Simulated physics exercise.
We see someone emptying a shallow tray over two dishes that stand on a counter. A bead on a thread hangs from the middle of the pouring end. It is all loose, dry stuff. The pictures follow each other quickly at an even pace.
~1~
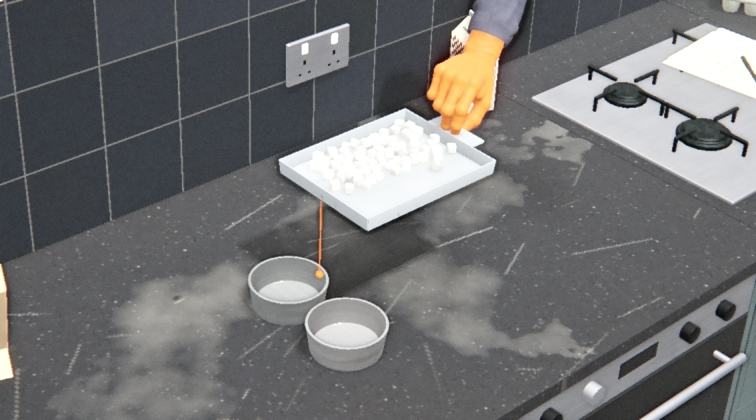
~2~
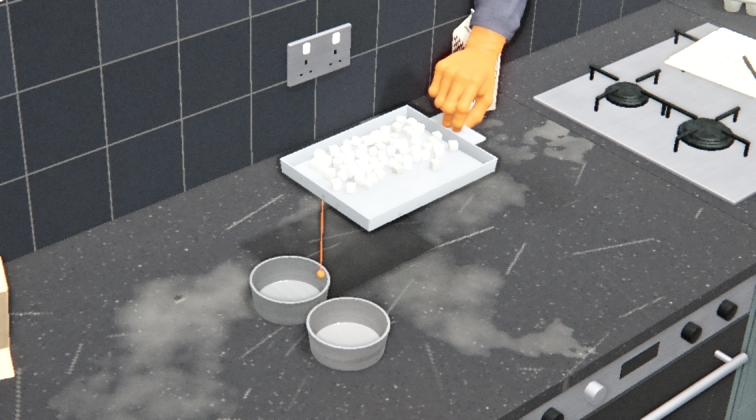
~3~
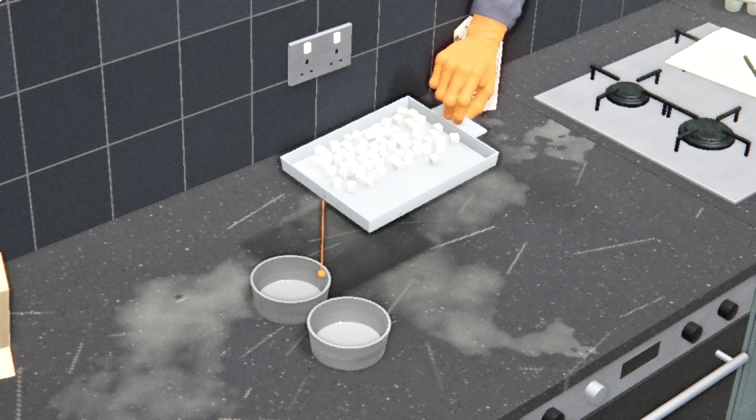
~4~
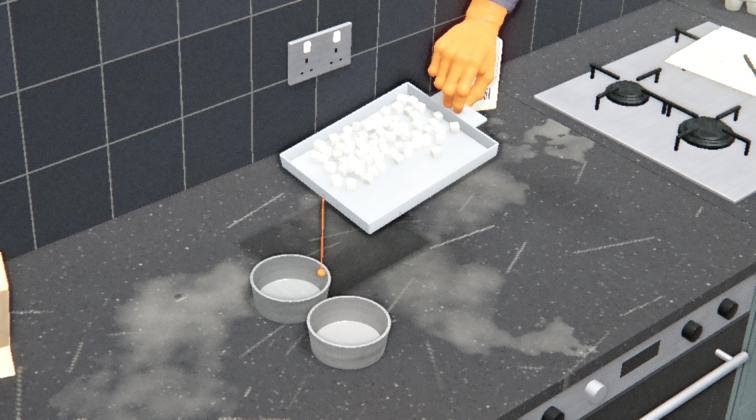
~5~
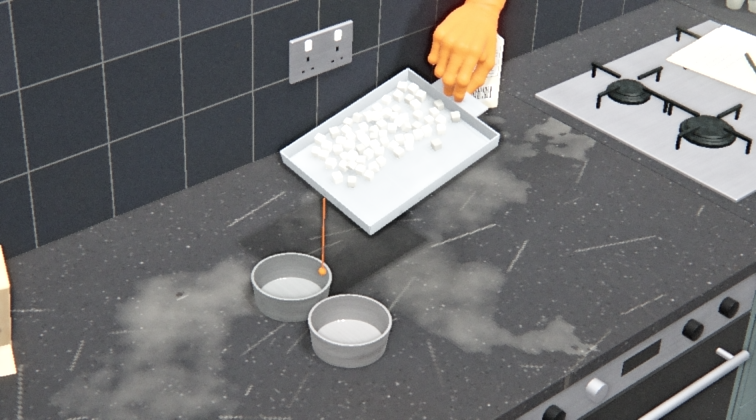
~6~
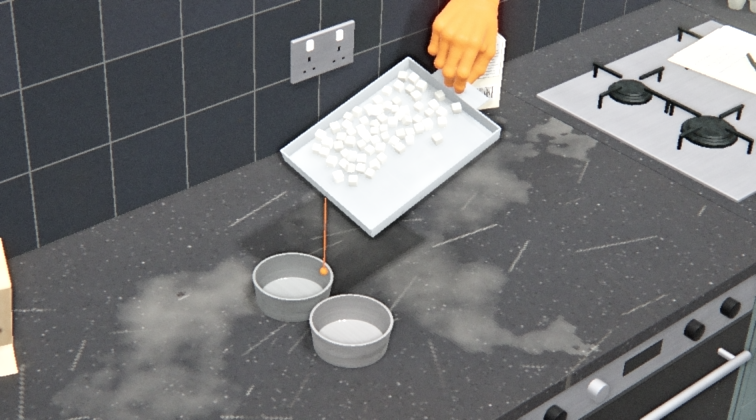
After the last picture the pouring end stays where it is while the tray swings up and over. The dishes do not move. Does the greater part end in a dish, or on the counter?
The two hold more than half of the load.
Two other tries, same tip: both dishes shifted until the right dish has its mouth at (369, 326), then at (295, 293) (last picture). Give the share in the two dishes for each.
Near 60 % and 20 %.
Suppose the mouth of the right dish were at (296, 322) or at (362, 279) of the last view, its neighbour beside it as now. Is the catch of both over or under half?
At the first place below a half, at the second not half.
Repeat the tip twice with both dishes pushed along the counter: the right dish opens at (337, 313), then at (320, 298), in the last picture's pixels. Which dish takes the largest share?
At the first place right, at the second the right dish.
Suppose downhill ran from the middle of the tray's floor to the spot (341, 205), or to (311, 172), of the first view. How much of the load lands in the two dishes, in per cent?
In turn 50 and 20 in a hundred.
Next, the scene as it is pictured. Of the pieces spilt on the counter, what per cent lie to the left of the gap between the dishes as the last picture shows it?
Roughly 80 in a hundred.
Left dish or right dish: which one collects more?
Fuller: The right-hand dish.
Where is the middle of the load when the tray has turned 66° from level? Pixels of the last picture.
Around (363, 184).
Shortly afterwards, tray tipped steeply; the whole lot on the tray.
Next, tray tipped past a quarter turn; all but a few on the tray; a little in the right dish; only a few outside both.
Some moments later, tray tipped past a quarter turn; near two thirds in the right dish; near a quarter outside both.
In the end, tray tipped past a quarter turn; near two thirds in the right dish; none at all in the left dish; near a quarter outside both.
